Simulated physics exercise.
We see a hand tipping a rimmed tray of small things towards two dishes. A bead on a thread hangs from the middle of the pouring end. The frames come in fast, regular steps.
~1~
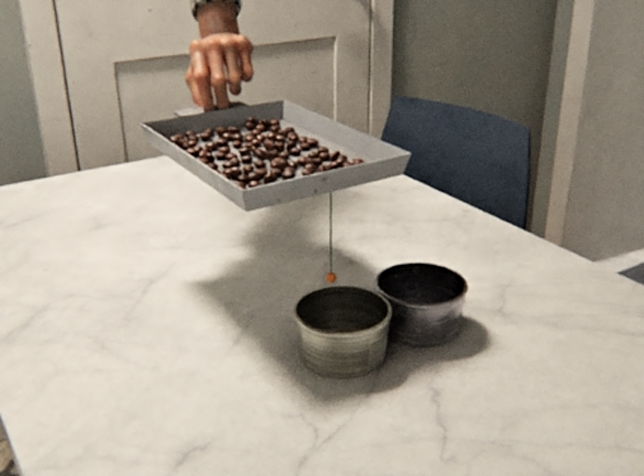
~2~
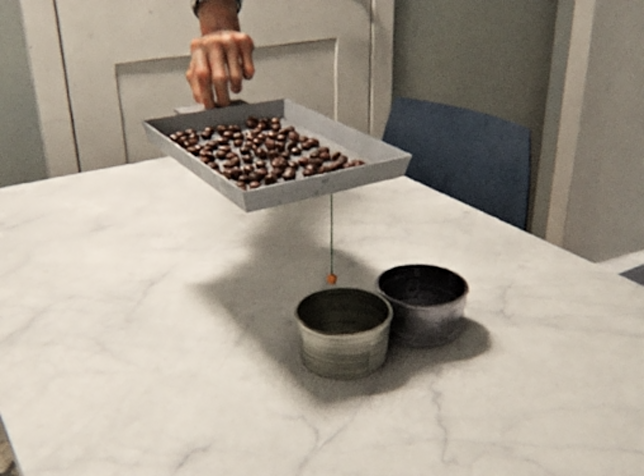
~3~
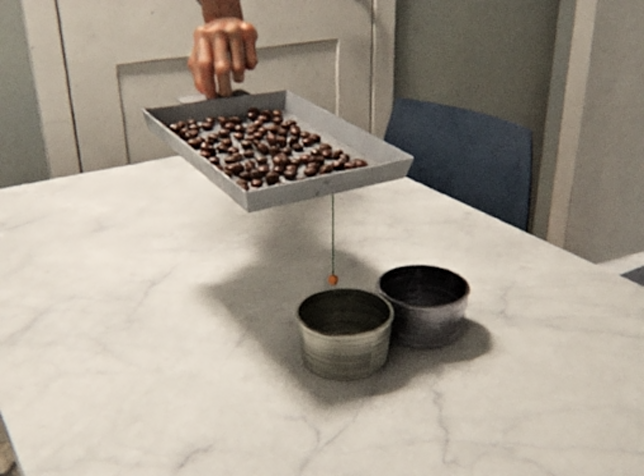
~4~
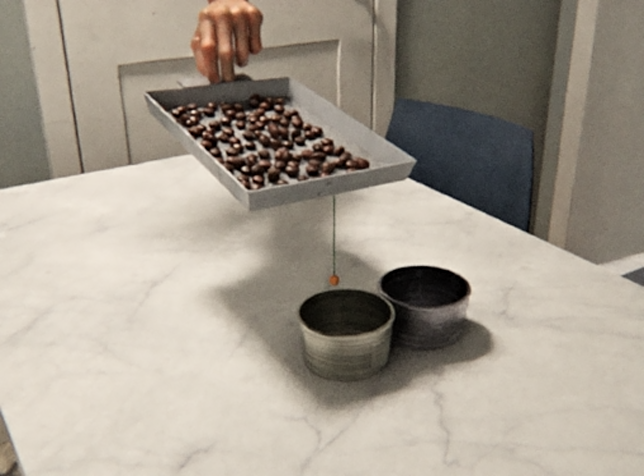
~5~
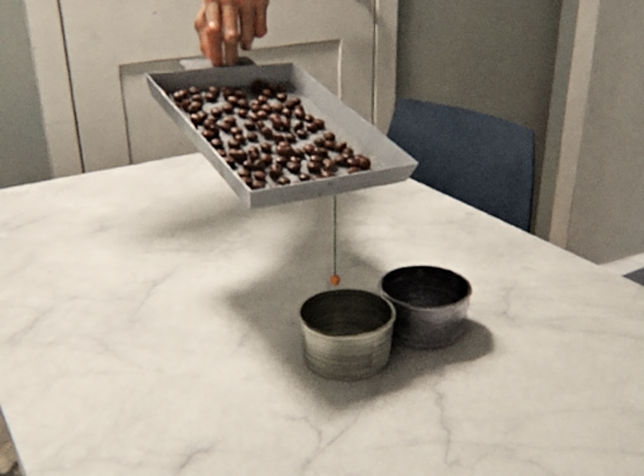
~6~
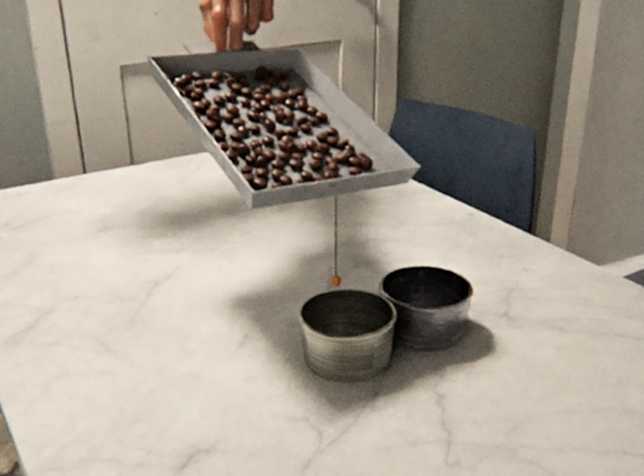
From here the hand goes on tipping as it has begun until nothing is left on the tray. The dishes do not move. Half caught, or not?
They take the larger part between them.
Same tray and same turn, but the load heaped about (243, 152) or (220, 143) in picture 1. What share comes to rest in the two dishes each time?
Roughly 90 per cent, and 80 per cent.
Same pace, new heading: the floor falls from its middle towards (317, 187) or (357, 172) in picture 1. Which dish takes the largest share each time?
First left, then the right dish.
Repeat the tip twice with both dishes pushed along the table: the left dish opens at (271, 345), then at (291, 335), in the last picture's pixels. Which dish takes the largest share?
First right, then the dish on the right.
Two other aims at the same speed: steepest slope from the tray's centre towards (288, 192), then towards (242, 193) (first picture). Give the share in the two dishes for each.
The first gives 30 %, the second 0 %.
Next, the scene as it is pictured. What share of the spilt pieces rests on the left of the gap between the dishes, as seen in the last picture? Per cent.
About 40 per cent.
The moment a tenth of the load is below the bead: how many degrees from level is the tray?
Near 80 degrees.
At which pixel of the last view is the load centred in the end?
Near (411, 330).
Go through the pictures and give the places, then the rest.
The first frame shows corners of the pouring end at (245, 187) and (403, 153), level; middle of the load at (261, 154), flat chocolate drops; left dish at (370, 348); right dish at (449, 319); bead on its thread at (331, 278).
The second frame shows corners of the pouring end at (246, 189) and (404, 154), level; middle of the load at (262, 154).
The third frame shows corners of the pouring end at (248, 189) and (406, 157), tipped barely, lowest at the right corner; middle of the load at (264, 149).
The fourth frame shows corners of the pouring end at (251, 188) and (409, 159), tipped a little, lowest at the right corner; middle of the load at (265, 141).
The fifth frame shows corners of the pouring end at (253, 187) and (411, 161), tipped a little, lowest at the right corner; middle of the load at (267, 133).
The sixth frame shows corners of the pouring end at (256, 188) and (413, 164), tipped clearly, lowest at the right corner; middle of the load at (270, 125); left dish at (374, 352); right dish at (454, 323).
Soon, tray tipped steeply; nearly all on the tray; a stray few in the air.
A while on, tray tipped past a quarter turn; about a third on the tray; a small part in the left dish; about a quarter in the right dish; a small part outside both; about a quarter in the air.
Towards the end, tray tipped past a quarter turn; about a quarter in the left dish; about two thirds in the right dish; a small part outside both.
Finally, tray tipped past a quarter turn; about a quarter in the left dish; about two thirds in the right dish; a small part outside both.
